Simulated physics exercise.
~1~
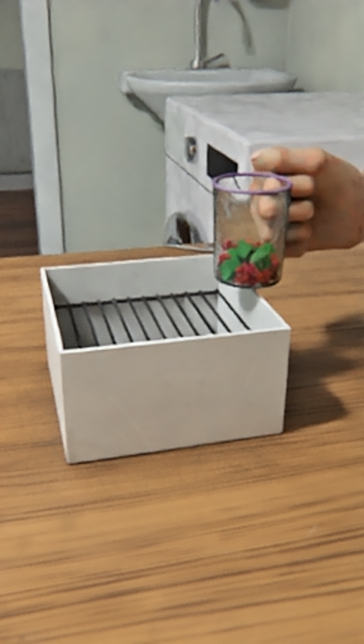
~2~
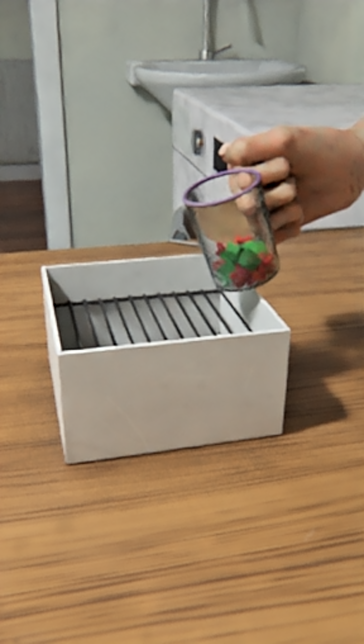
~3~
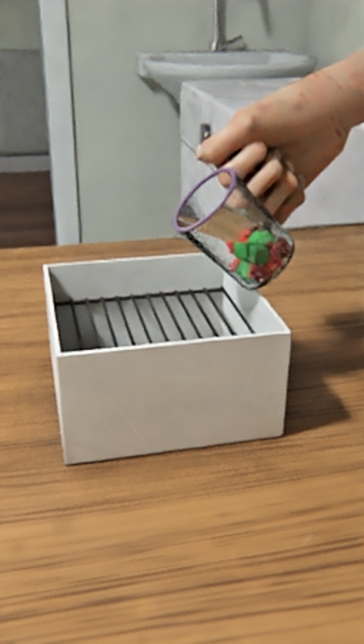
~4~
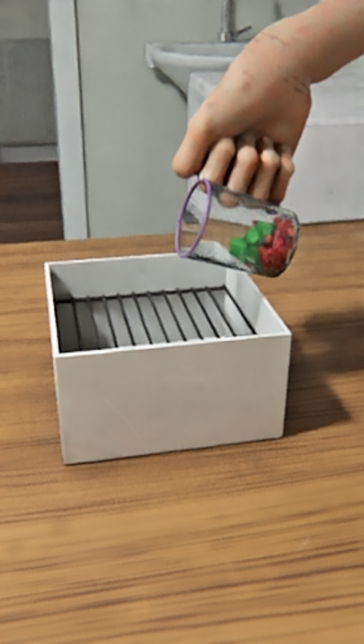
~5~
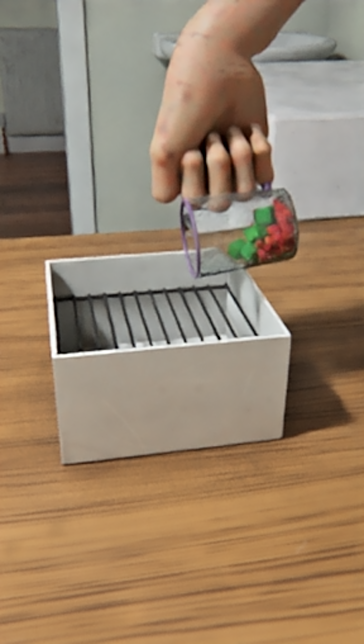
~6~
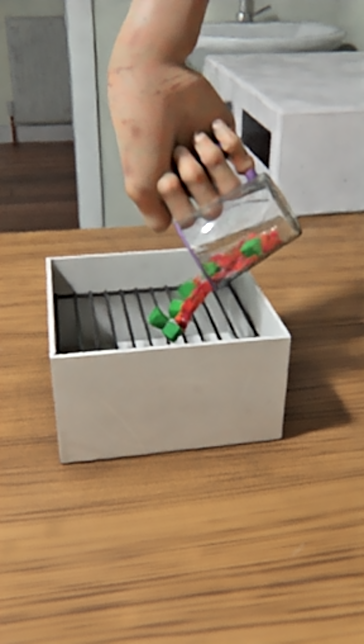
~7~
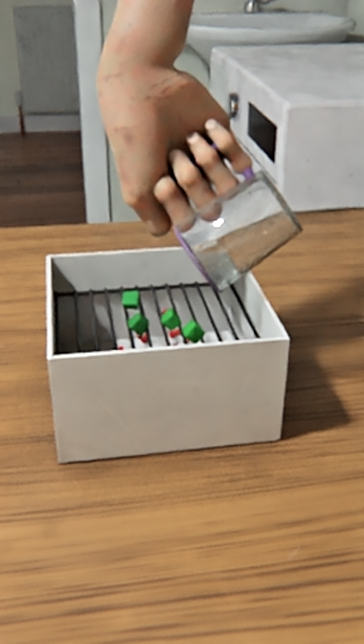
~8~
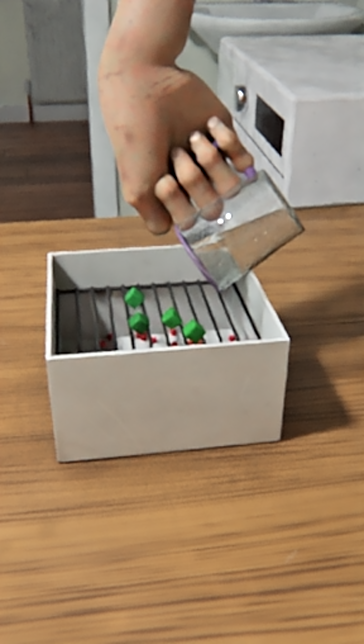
On a wooden table, a hand tilted a clear cup of green and red pieces over a white box strung with dark wires and poured them all out; the green ones stayed on top while the red ones dropped through underneath.
